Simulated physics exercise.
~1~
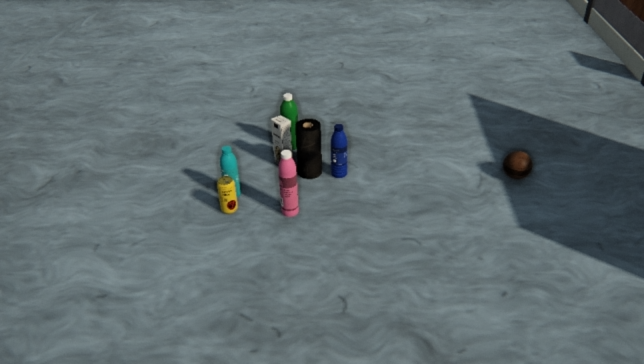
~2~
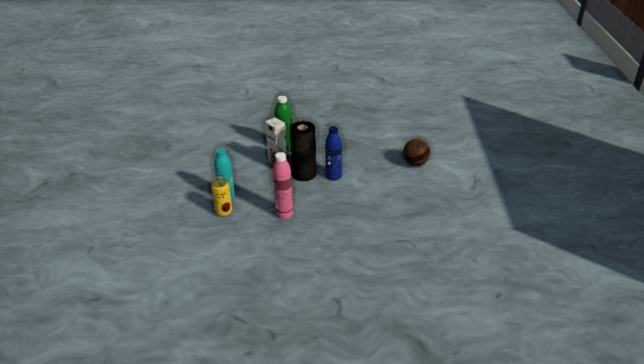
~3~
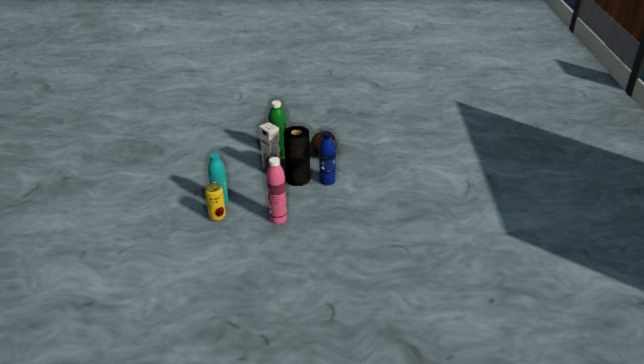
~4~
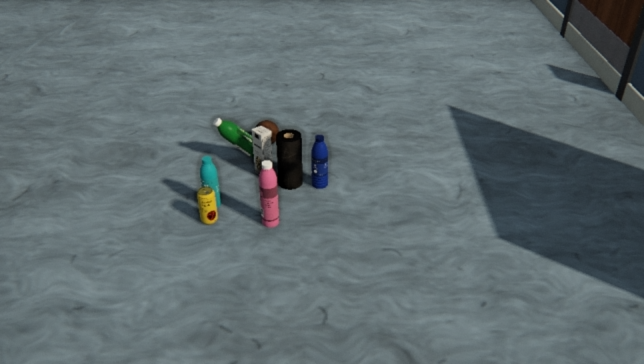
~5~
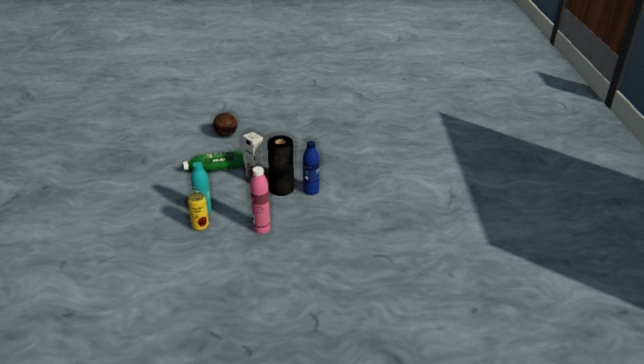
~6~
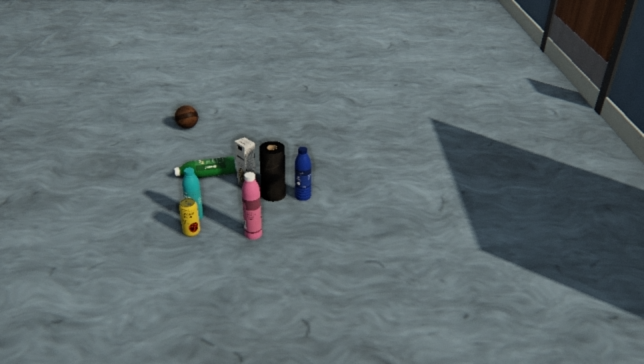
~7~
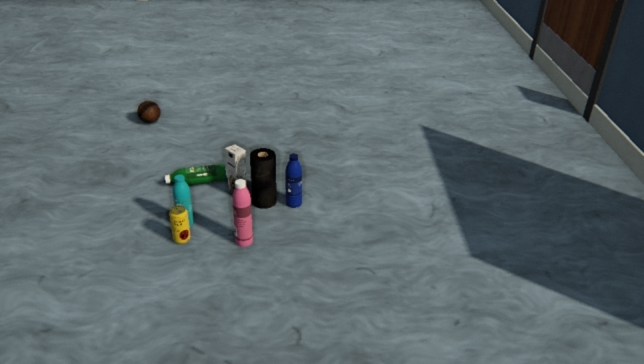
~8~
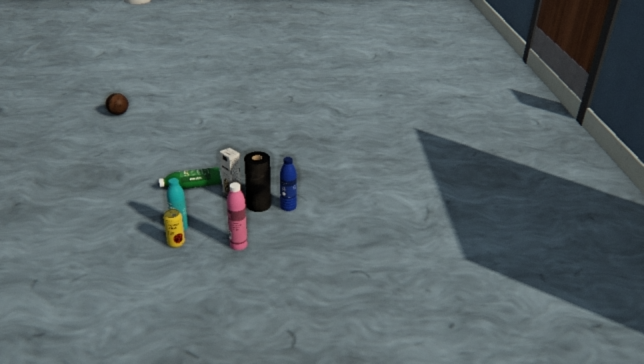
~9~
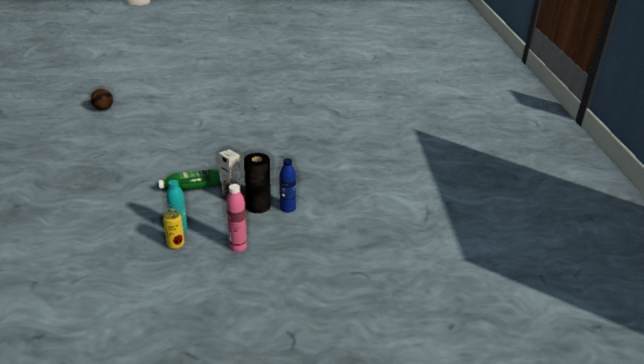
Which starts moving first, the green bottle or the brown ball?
The brown ball moves first, rolling left while the green bottle is still standing upright. The green bottle only tips over later.
